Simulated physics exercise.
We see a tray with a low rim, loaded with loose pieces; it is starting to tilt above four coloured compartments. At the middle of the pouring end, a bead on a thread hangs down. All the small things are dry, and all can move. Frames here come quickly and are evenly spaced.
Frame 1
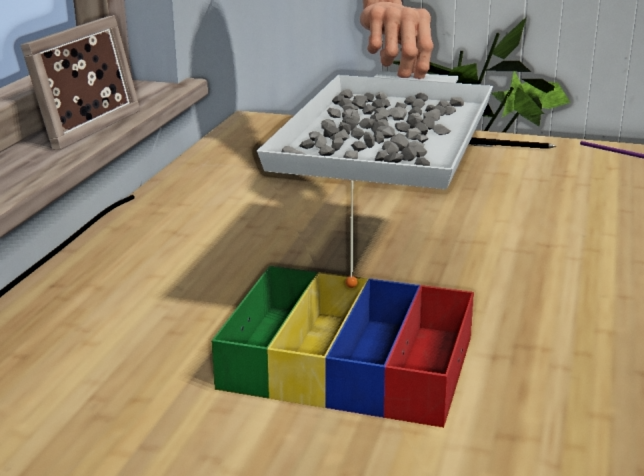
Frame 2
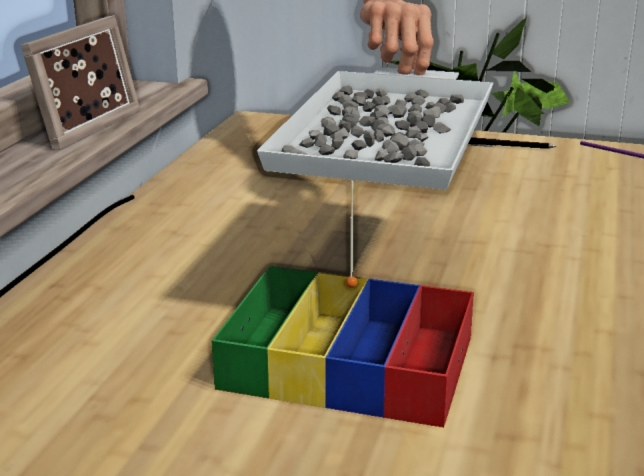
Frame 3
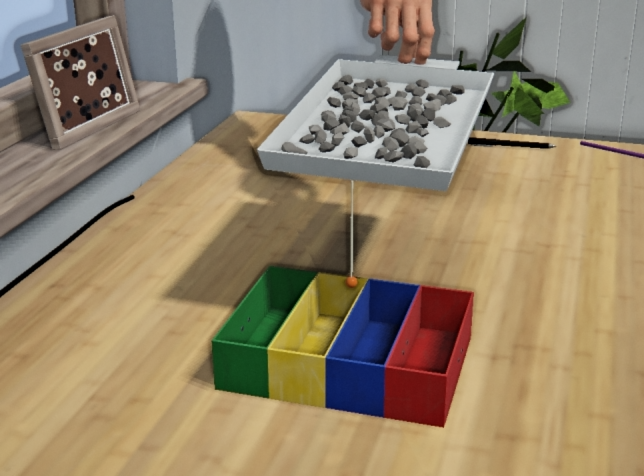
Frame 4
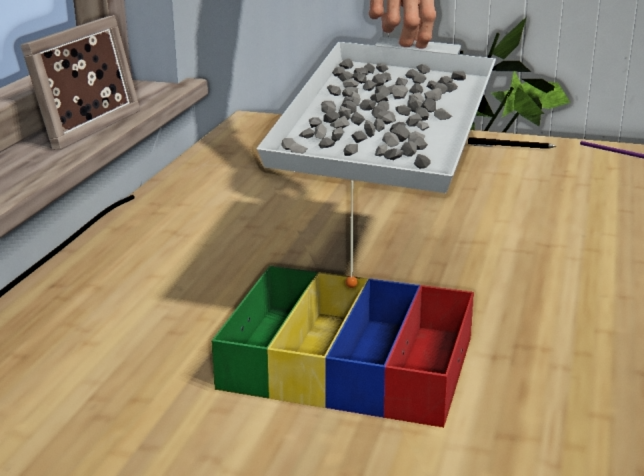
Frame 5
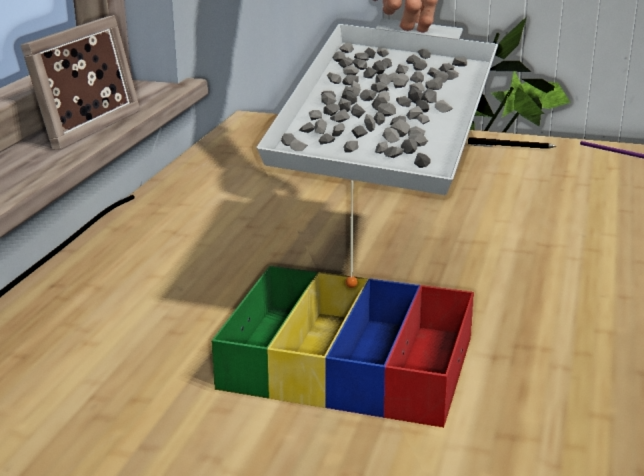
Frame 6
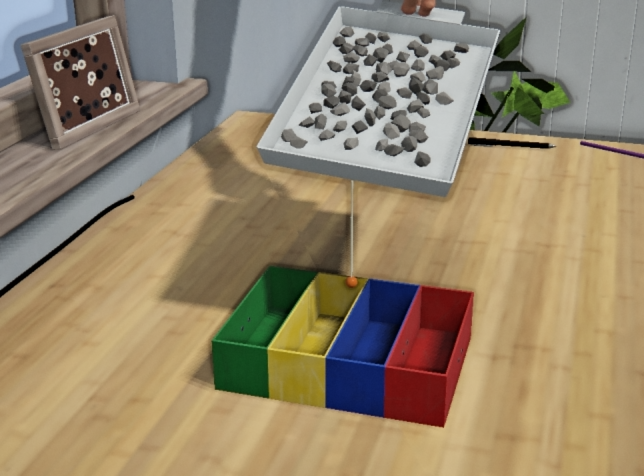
A hand lifted the far side of a pale tray of gray stones above green, yellow, blue and red compartments, gradually tilting it toward the viewer, with its near right corner dipping slightly lowest.
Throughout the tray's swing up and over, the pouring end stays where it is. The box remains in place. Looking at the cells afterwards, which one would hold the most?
The red cell would hold the most.
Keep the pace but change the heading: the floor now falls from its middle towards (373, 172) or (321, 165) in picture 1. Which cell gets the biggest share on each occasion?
Try 1 - that blue cell / try 2 - that green cell.
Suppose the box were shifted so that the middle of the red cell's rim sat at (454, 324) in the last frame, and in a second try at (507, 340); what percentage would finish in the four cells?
First try: Around 100 percent; second try: Around 100 percent.
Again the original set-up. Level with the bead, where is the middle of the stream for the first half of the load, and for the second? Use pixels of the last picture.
Around (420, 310), followed by around (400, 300).
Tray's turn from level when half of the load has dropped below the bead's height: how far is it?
95 degrees.
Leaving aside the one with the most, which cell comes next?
It's that blue cell that ends up second.
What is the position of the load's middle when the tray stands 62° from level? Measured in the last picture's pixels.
I'd put the middle of the pieces at roughly (399, 154).
Soon, tray tipped steeply; all on the tray.
A while on, tray tipped past a quarter turn; about a quarter on the tray; about a third in the red cell; a small part in the blue cell; a stray few in the yellow cell; about a quarter falling or outside the box.
Towards the end, tray tipped past a quarter turn; about half in the red cell; about a quarter in the blue cell; a small part in the yellow cell; a small part falling or outside the box.
Finally, tray tipped past a quarter turn; about half in the red cell; about a quarter in the blue cell; a small part in the yellow cell; none in the green cell; a small part outside the box.
